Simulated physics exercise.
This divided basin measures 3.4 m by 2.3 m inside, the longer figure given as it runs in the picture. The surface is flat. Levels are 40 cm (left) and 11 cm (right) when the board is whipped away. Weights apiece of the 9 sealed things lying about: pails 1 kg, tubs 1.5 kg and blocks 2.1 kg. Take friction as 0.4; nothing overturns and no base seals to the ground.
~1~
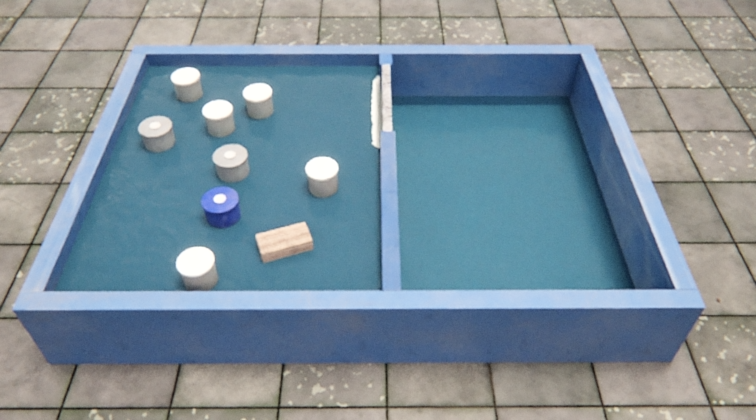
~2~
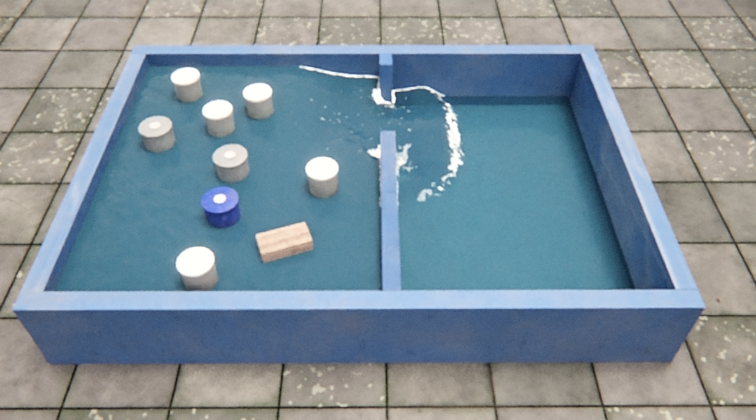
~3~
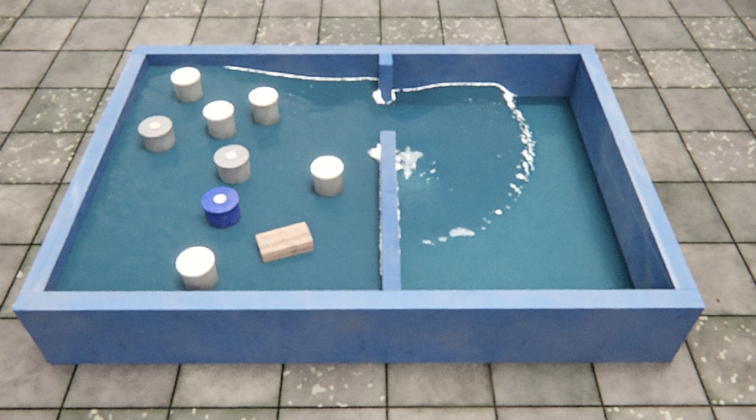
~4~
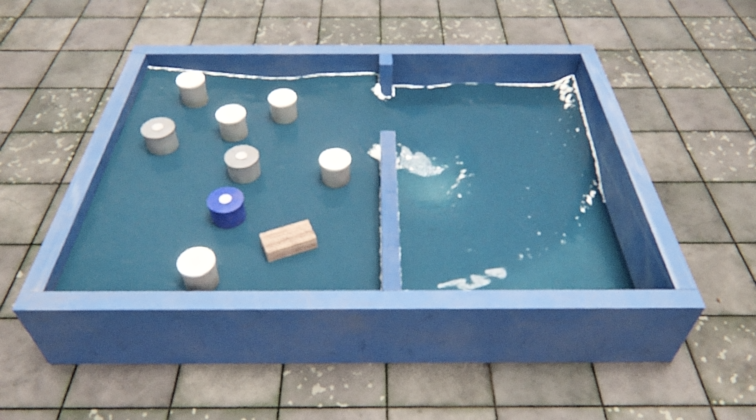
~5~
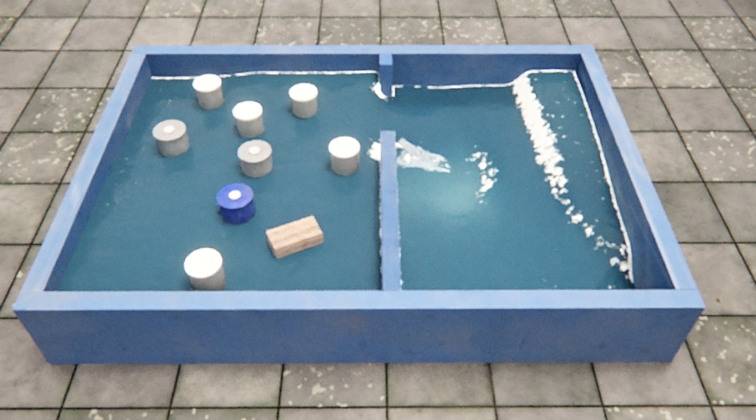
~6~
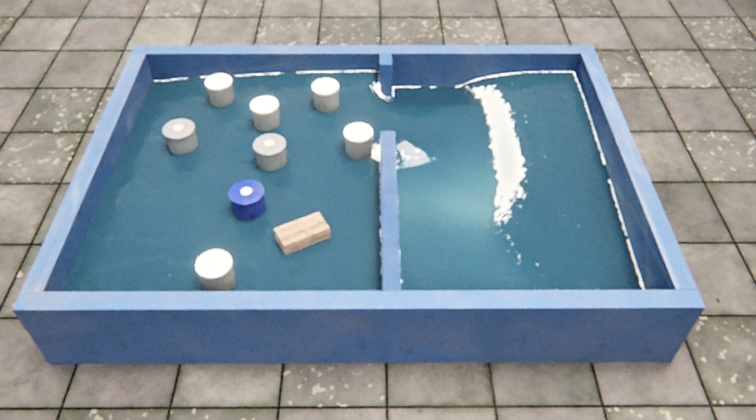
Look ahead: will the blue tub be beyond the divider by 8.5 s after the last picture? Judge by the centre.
Blue tub stays short.
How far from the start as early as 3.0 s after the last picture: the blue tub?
About 40 cm.
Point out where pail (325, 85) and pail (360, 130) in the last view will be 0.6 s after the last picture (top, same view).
Near (385, 92) and (489, 141).
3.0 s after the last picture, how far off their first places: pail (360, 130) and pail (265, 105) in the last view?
In that order: 140 cm, 60 cm.
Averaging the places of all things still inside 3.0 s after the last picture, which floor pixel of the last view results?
Near (323, 197).
Then, 0.6 s after the last picture the blue tub is near (260, 182), 0.3 m from its start, afloat; 1 of 9 are over the mark; 9 afloat.
Then, 3.0 s after the last picture the blue tub is near (264, 182), 0.4 m from its start, afloat; 2 of 9 are over the mark; 9 afloat.
Then, 5.5 s after the last picture the blue tub is near (265, 189), 0.3 m from its start, afloat; 2 of 9 are over the mark; 9 afloat.
Then, 8.5 s after the last picture the blue tub is near (252, 184), 0.3 m from its start, afloat; 2 of 9 are over the mark; 9 afloat.
